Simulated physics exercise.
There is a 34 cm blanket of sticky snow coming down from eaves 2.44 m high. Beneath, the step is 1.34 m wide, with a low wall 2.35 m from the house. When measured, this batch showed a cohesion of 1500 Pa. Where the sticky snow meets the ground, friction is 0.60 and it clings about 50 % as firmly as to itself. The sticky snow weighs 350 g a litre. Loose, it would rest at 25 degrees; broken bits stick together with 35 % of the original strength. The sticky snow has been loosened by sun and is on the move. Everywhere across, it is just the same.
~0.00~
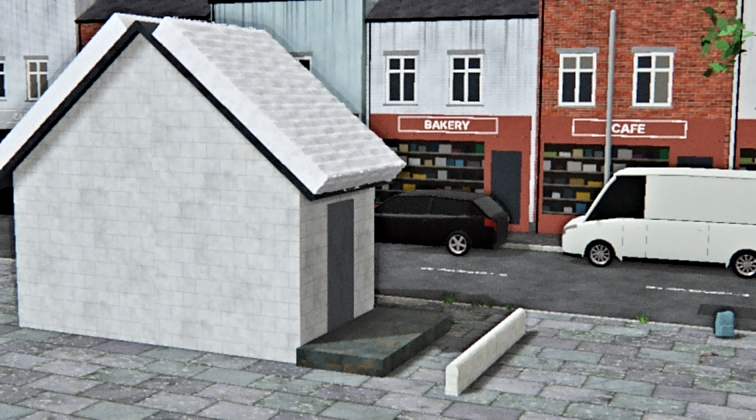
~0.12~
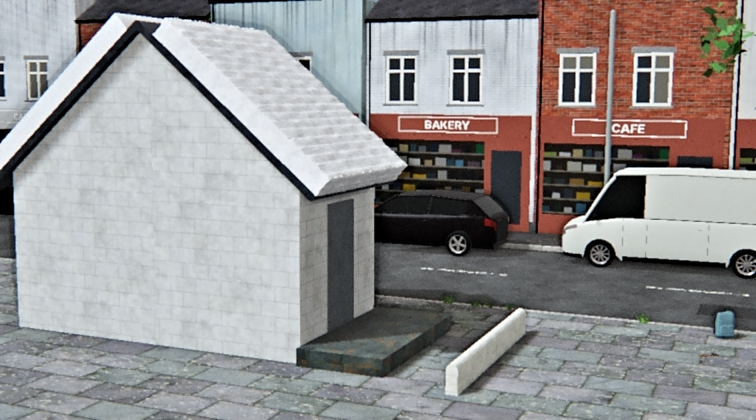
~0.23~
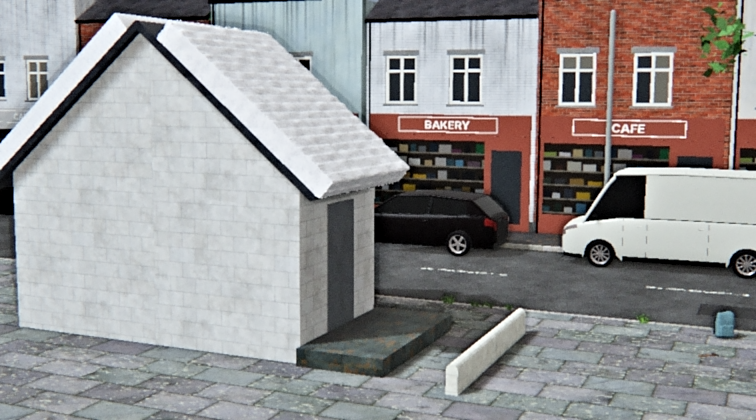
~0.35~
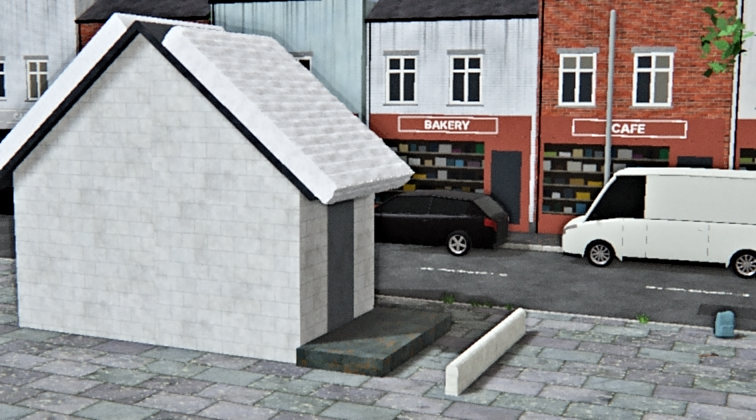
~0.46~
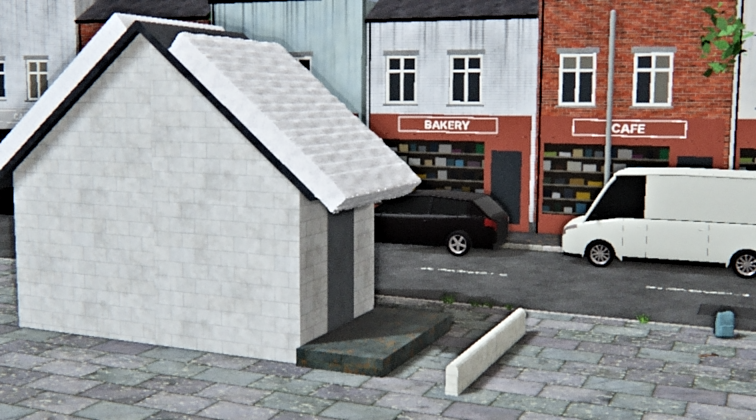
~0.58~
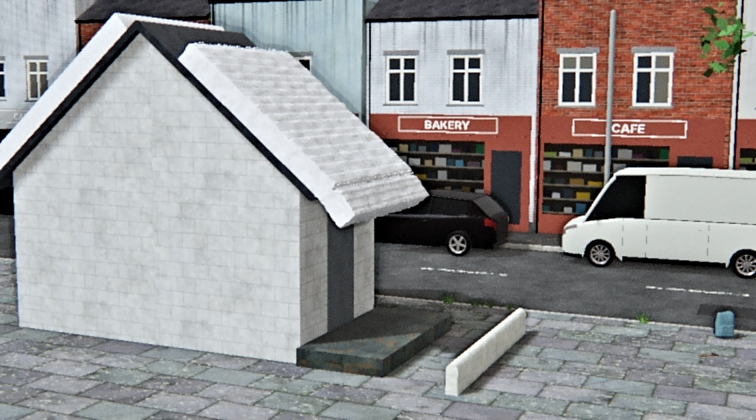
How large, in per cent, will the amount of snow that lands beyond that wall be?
My estimate is about 24 per cent.
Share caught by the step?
Share: Approx. 9 %.
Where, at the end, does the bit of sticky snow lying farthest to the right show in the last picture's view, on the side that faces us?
(626, 410) or thereabouts.
By 1.02 s, 66 % is still on the roof and 0 % is past the low wall.
By 1.55 s, none is still on the roof and 1 % is past the low wall.
By 2.07 s, none is still on the roof and 24 % is past the low wall.
By 2.60 s, none is still on the roof and 24 % is past the low wall.
By 3.70 s, at the end, none is still on the roof and 24 % is past the low wall.
